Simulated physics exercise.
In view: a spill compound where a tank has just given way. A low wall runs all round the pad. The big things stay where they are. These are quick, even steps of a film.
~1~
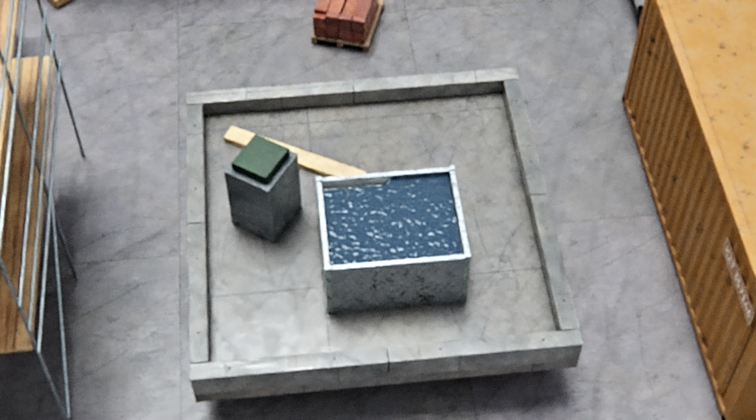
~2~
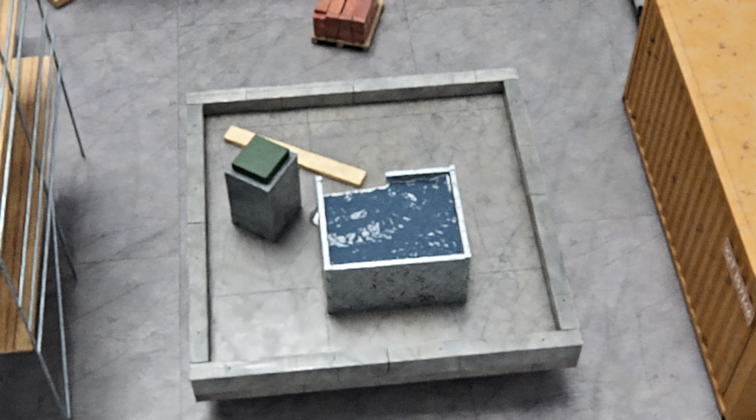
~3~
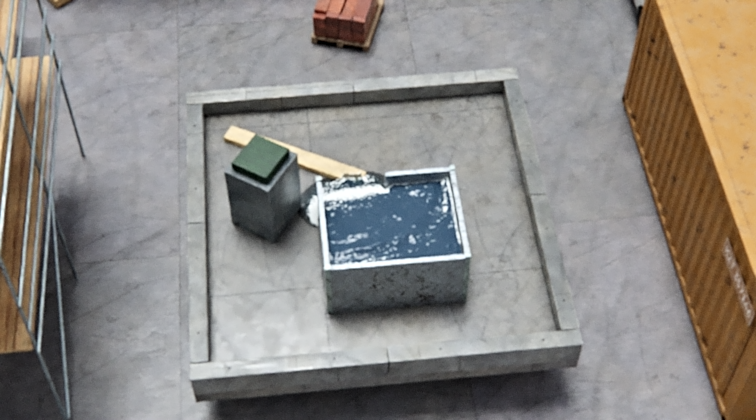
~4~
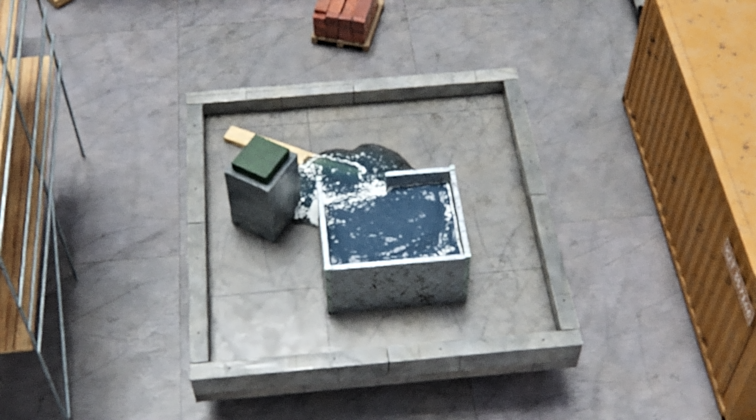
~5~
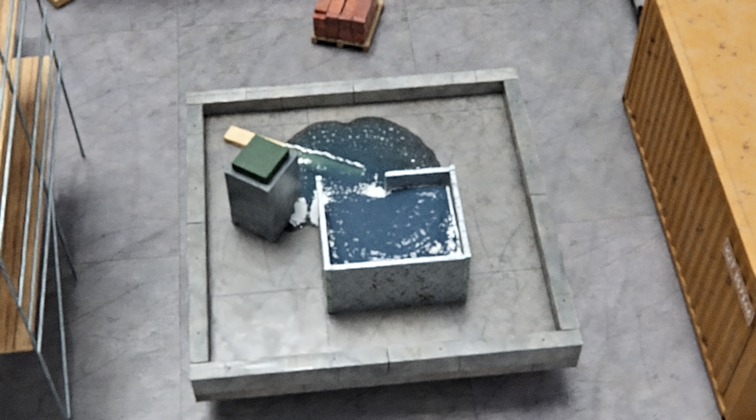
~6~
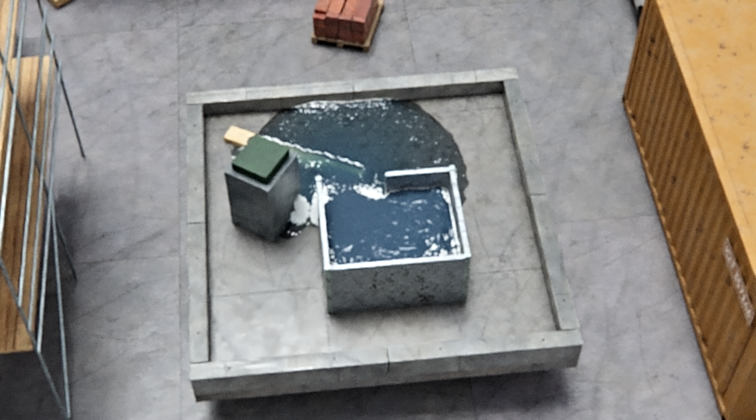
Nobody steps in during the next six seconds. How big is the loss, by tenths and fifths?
The share lost is under a tenth.
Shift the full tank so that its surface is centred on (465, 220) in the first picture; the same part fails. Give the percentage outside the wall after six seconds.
Some 10 per cent.
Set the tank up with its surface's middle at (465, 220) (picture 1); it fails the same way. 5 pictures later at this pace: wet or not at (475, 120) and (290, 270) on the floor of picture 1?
In that order: Wet, clear.
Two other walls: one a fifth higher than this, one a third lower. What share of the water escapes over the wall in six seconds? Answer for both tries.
Roughly 2 per cent, then 20 per cent.
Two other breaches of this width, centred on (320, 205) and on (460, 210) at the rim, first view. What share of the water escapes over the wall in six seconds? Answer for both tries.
About 14 and 18 per cent.
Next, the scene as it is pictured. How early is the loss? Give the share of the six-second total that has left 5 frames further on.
I make it 10 per cent.
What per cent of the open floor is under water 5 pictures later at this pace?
Some 50 per cent.
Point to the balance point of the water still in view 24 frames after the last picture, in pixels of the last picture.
Roughly at (359, 206).
A moment on, water covers 40 % of the floor; the low wall has let 0 % over.
Next, water covers 45 % of the floor; the low wall has let 1 % over.
Then, water covers 55 % of the floor; the low wall has let 6 % over.
Later, water covers 75 % of the floor; the low wall has let 7 % over.
In the end, water covers 80 % of the floor; the low wall has let 7 % over.
